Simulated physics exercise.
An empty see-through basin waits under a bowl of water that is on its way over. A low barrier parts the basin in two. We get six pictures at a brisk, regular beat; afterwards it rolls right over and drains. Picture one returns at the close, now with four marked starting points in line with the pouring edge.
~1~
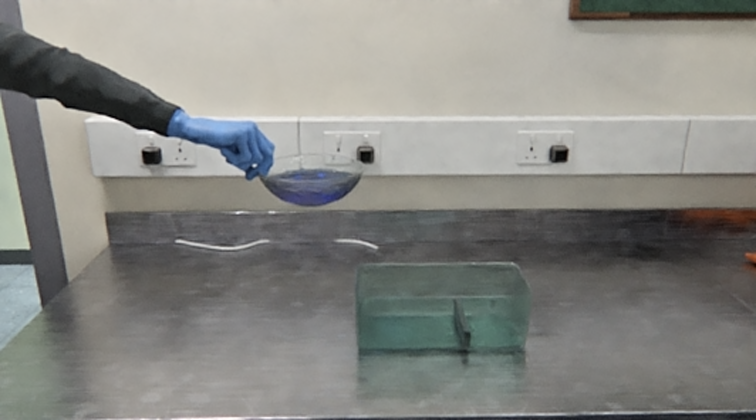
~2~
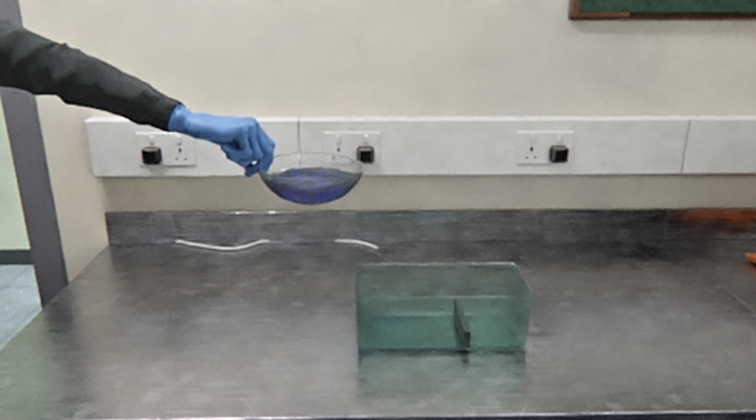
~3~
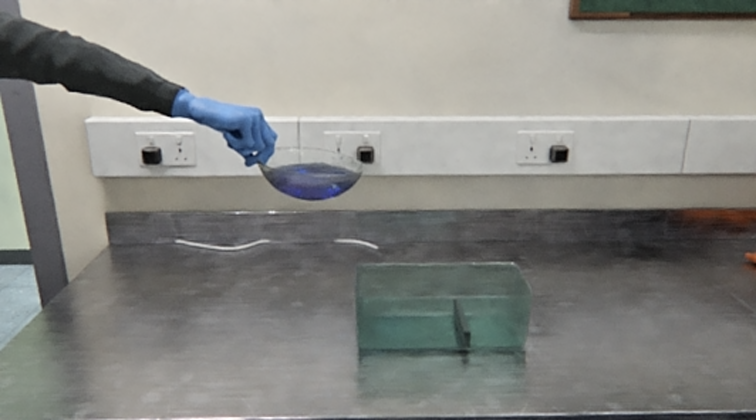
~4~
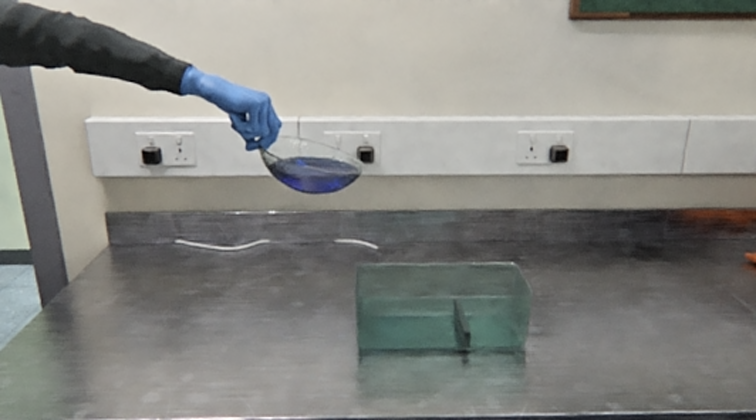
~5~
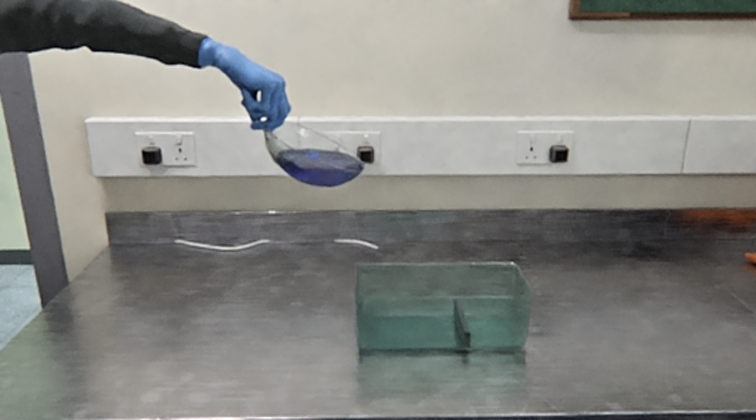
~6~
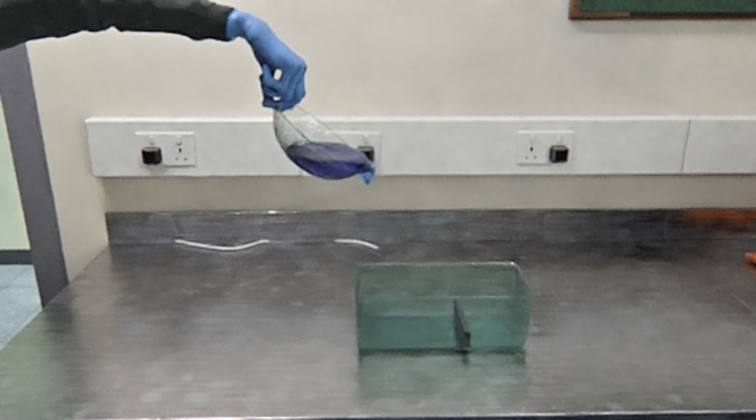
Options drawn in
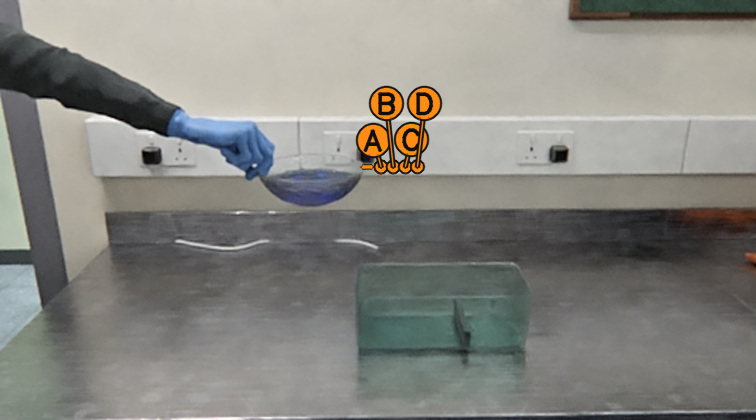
A blue-gloved hand held a clear bowl of bluish-purple water above a see-through basin with a low divider, then gradually tilted it to the right until a little water slipped over the lip.
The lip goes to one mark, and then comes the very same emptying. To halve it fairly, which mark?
I would pick place B.
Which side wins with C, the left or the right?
More ends on the right.
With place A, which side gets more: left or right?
The left side.
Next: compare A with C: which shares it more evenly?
That is place C.
On the marked copy, A at (381, 166); B at (393, 166); C at (405, 166); D at (417, 166).
If A is chosen, about 78 % ends left of the wall and 17 % right of it; 5 % is lost outside.
If B is chosen, about 49 % ends left of the wall and 46 % right of it; 5 % is lost outside.
If C is chosen, about 30 % ends left of the wall and 66 % right of it; 4 % is lost outside.
If D is chosen, about 25 % ends left of the wall and 71 % right of it; 4 % is lost outside.
